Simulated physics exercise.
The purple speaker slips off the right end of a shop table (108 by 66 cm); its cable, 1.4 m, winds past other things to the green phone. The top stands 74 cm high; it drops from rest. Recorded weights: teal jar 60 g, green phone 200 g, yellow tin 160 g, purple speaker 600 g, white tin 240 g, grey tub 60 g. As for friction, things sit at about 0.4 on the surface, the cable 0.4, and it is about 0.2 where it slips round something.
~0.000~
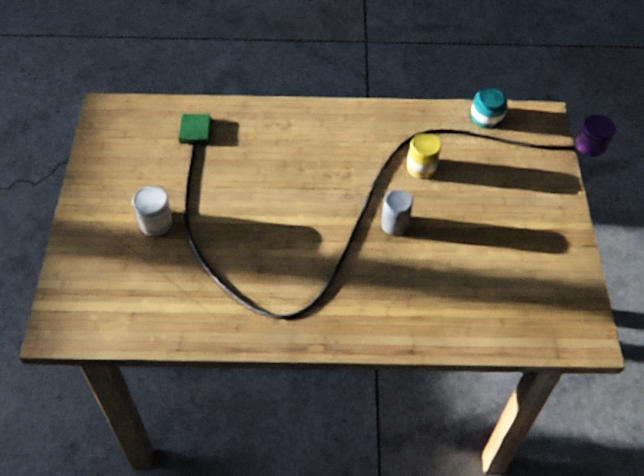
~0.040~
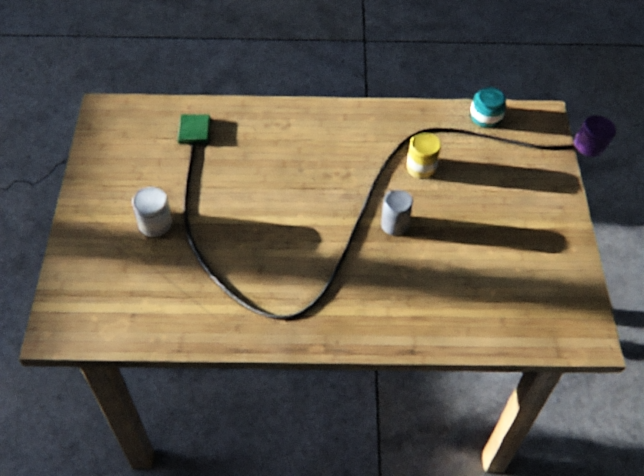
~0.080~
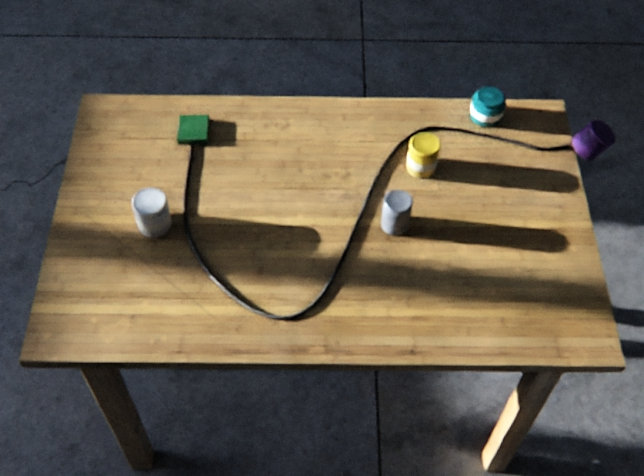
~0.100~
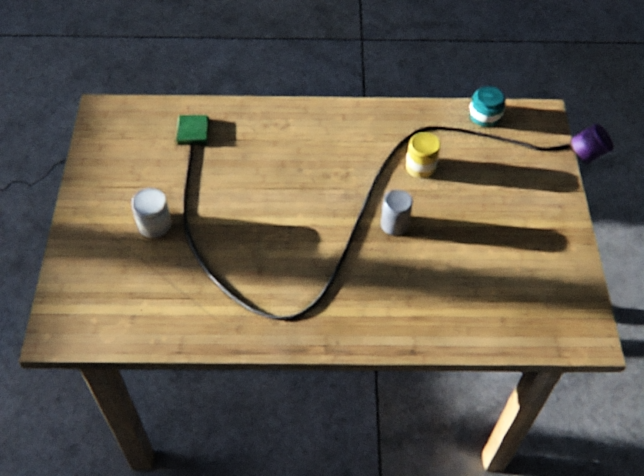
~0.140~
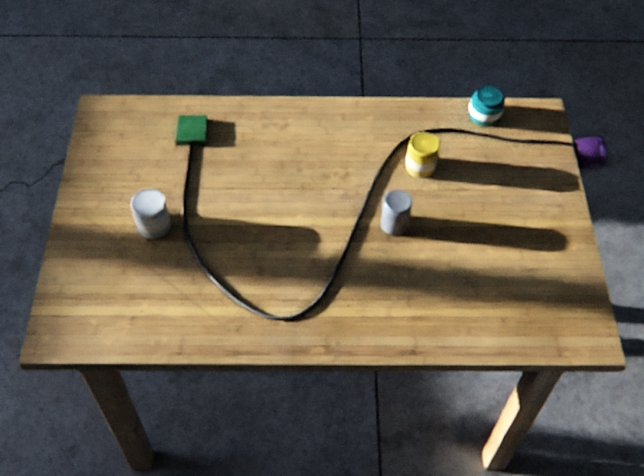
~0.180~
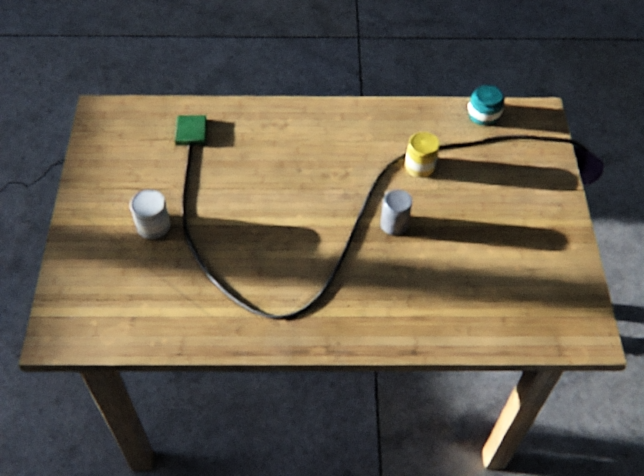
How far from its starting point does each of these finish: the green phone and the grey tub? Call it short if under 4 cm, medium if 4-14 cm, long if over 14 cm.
Green phone: Long; grey tub: Short.
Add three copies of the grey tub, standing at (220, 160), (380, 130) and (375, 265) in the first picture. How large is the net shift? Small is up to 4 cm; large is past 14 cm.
First: A big shift; second: A slight shift; third: A slight shift.
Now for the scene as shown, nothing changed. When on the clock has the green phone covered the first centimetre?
The green phone gets there at 0.46 seconds.
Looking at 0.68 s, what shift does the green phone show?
At that moment the green phone has gone 20 cm from the start.
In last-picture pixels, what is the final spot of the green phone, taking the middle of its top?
Around (298, 114).
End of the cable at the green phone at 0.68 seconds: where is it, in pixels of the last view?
Estimated pixel: (265, 118).
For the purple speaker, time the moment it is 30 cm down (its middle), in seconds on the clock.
Answer: 0.32 s on the clock.
After 0.4 s, the cable's tail end at (201, 143); purple speaker over the edge.
After 0.7 s, the cable's tail end at (265, 118); green phone 20 cm off its start, purple speaker over the edge.
After 0.9 s, the cable's tail end at (280, 118); green phone 23 cm off its start at (298, 114), purple speaker over the edge.
After 1.2 s, the cable's tail end at (280, 118); green phone 23 cm off its start, purple speaker over the edge.
After 2.4 s, the cable's tail end at (280, 118); green phone 23 cm off its start at (298, 114), grey tub 0 cm off its start at (398, 200), purple speaker over the edge.
